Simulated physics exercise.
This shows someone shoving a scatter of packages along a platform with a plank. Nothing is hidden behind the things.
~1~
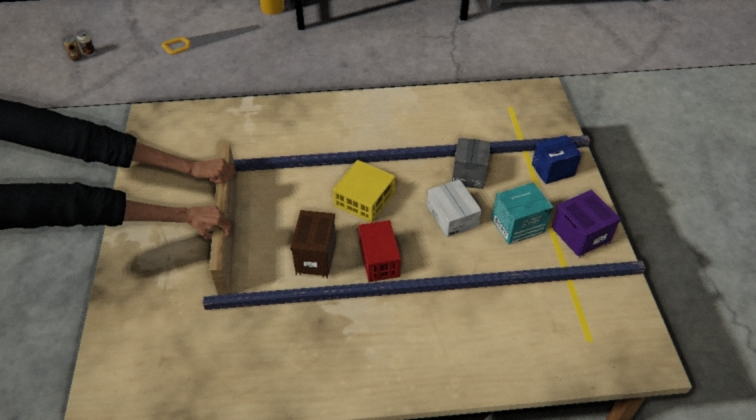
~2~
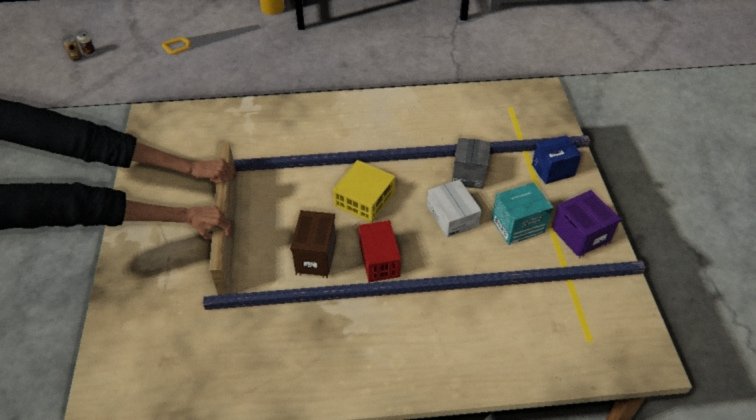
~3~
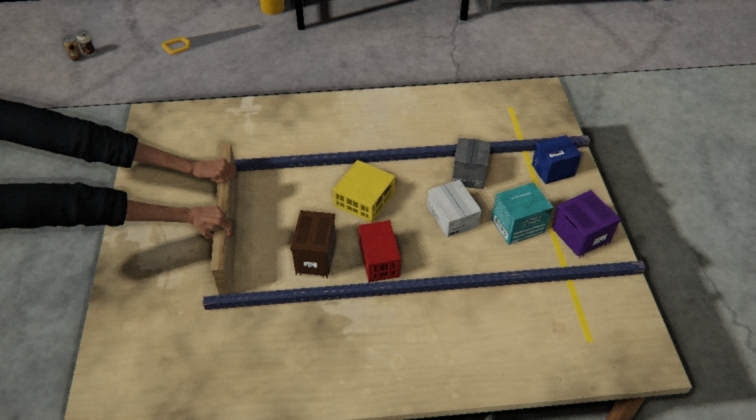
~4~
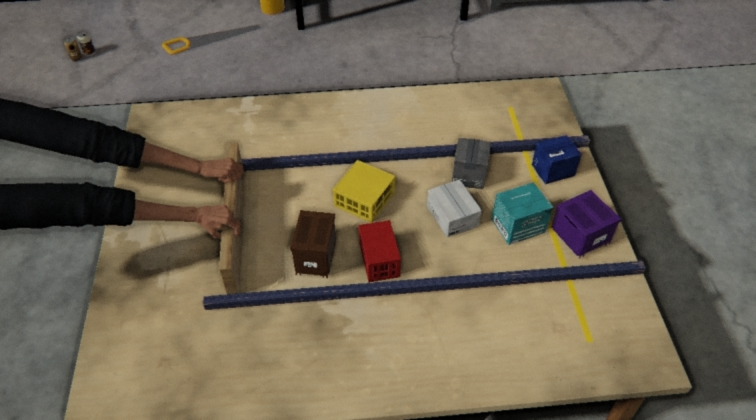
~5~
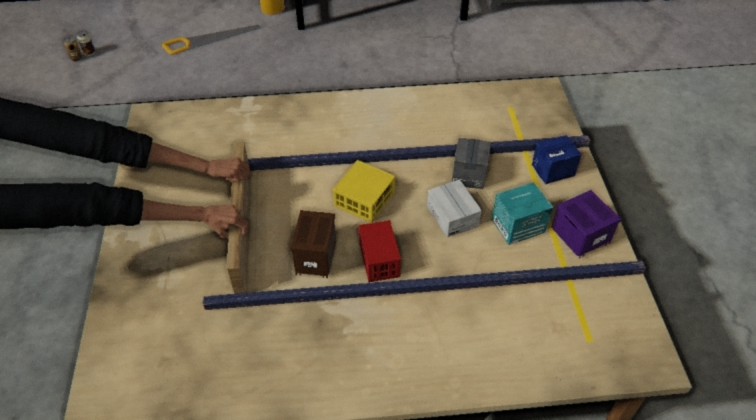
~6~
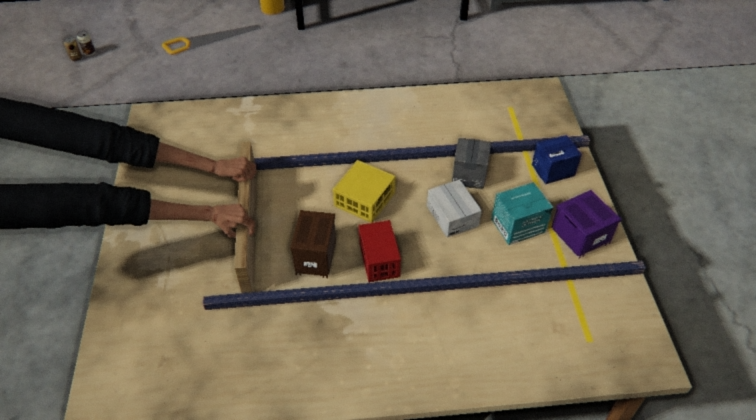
At first, two hands hold a wooden plank upright at the left of a table, with eight colourful boxes scattered between two dark blue rails. The hands then slide the plank slightly right, toward the brown and yellow boxes, while all the boxes stay still.
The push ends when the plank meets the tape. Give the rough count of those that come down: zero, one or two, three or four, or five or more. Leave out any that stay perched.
The number that fall off is three or four.
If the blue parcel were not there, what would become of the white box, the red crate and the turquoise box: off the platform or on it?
The white box does not fall, the red crate stays on, the turquoise box tumbles off.
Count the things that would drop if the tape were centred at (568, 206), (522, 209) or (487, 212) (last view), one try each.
It would be 6, 2 and 1.
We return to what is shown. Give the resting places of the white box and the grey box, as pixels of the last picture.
First (591, 194), then (591, 151).
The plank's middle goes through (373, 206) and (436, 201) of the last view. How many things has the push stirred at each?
First 3, then 6.
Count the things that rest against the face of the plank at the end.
In contact: 2.
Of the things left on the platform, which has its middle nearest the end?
That is the grey box.
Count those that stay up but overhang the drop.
The number is 2.
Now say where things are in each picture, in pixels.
In the first picture, purple tote (585, 224); blue parcel (556, 159); turquoise box (521, 213); plank (225, 217); tape (544, 207).
In the second picture, blue parcel (556, 160); red crate (379, 251).
In the third picture, turquoise box (521, 214); yellow crate (365, 191).
In the fourth picture, purple tote (584, 224); brown tote (315, 244).
In the fifth picture, blue parcel (556, 160); grey box (471, 163).
In the sixth picture, purple tote (584, 224); blue parcel (556, 160); turquoise box (521, 214); plank (247, 215); tape (544, 207).
Soon after, none off yet; purple tote at rest near (584, 224); blue parcel at rest near (556, 160); turquoise box at rest near (521, 214).
At rest, the number that fall off is three or four; fallen, turquoise box, blue parcel and purple tote.
